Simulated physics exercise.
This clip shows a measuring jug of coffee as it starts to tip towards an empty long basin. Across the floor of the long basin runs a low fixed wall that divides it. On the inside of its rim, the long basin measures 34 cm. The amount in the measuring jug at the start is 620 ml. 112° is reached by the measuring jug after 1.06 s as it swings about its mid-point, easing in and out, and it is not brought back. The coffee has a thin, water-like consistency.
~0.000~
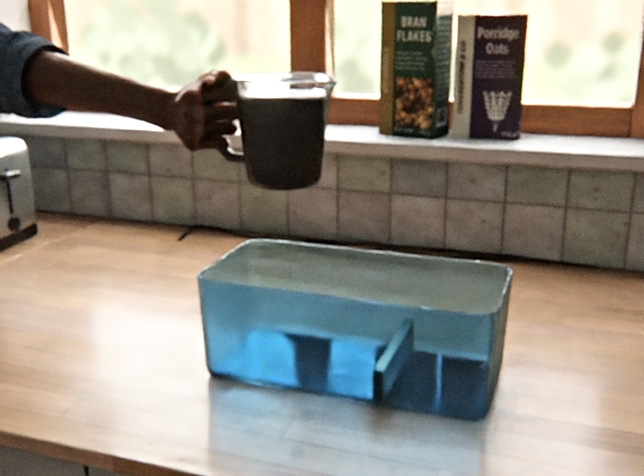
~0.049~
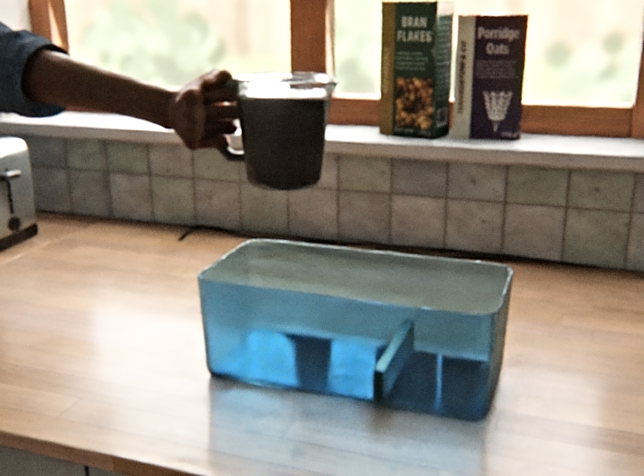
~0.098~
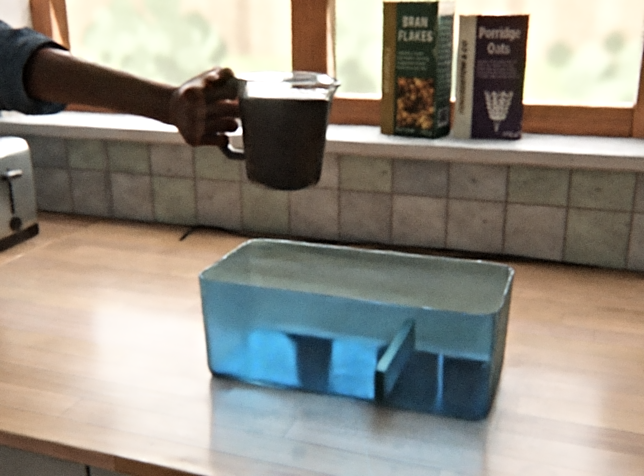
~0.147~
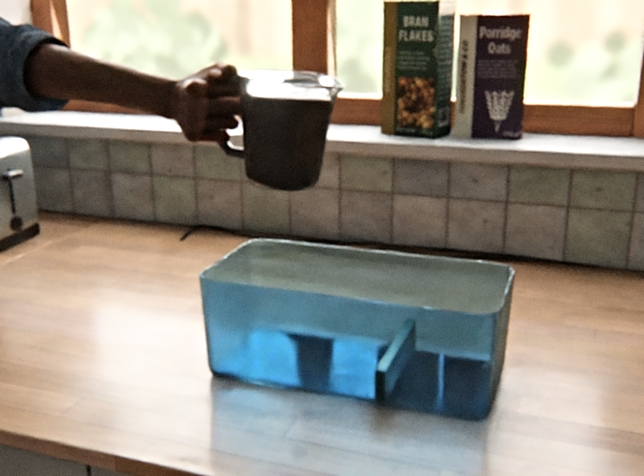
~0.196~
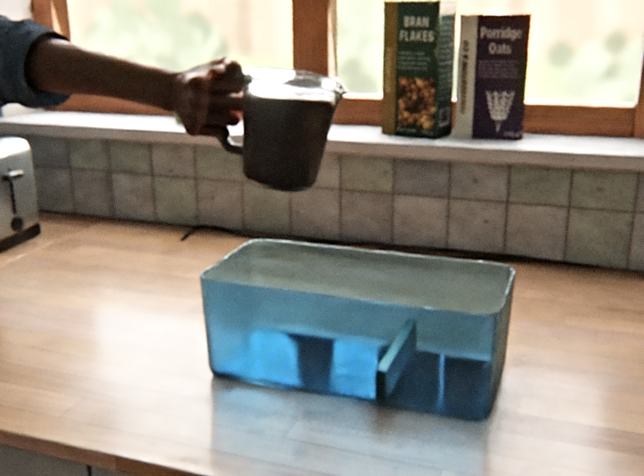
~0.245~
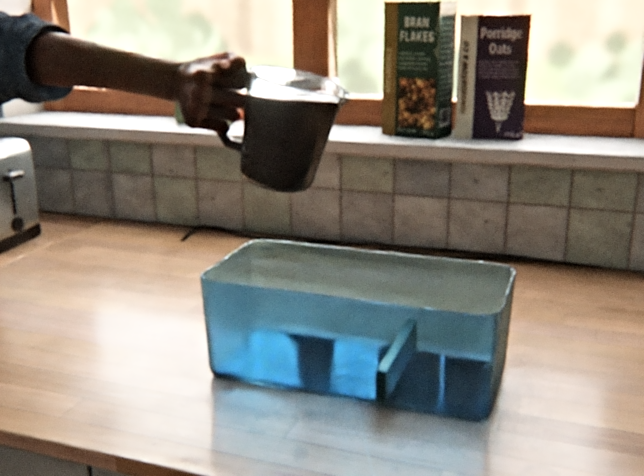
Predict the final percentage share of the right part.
Right part: About 66 %.
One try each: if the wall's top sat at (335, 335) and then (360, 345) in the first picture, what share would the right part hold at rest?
I'd say 95 percent on the first go, 85 percent on the next.
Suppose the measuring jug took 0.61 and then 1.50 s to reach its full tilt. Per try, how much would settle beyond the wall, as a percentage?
Near 40 in a hundred on the first go and near 75 in a hundred on the second.
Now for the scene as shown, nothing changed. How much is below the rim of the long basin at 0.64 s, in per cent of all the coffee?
Fraction in basin: Approx. 7%.
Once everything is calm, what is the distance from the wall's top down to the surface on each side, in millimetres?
Measured: Left around 32 mm, right around 14 mm.
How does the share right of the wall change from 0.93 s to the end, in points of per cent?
Net gain of about 12.
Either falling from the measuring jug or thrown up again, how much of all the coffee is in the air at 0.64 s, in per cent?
Share: Roughly 22 per cent.
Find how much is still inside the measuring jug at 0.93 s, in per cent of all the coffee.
Close to 14 percent of the whole amount.
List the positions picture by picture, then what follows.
In the first picture, it leans 0°; its right rim is at (337, 80); the coffee meets the walls at (244, 92) and (327, 95); the long basin's rim runs from (224, 258) to (505, 291); the wall's top is at (396, 344).
In the second picture, it leans 1°; its right rim is at (337, 81); the coffee meets the walls at (245, 92) and (328, 95).
In the third picture, it leans 2°; its right rim is at (340, 83); the coffee meets the walls at (247, 91) and (330, 96).
In the fourth picture, it leans 5°; its right rim is at (343, 86); the coffee meets the walls at (249, 91) and (332, 96).
In the fifth picture, it leans 9°; its right rim is at (346, 91); the coffee meets the walls at (252, 92) and (337, 97).
In the sixth picture, it leans 14°; its right rim is at (350, 97); the coffee meets the walls at (255, 95) and (342, 99).
After 0.64 s the tilt is 74° and 72 per cent is still to pour, 1 is left of the wall and 5 right of it.
After 0.93 s the tilt is 108° and 14 per cent is still to pour, 12 is left of the wall and 53 right of it.
After 1.23 s the tilt is 112° and 0 per cent is still to pour, 34 is left of the wall and 65 right of it.
After 1.56 s the tilt is 112° and 0 per cent is still to pour, 33 is left of the wall and 66 right of it.
In the end 33 per cent lies left of the wall, 66 right of it and 1 outside.
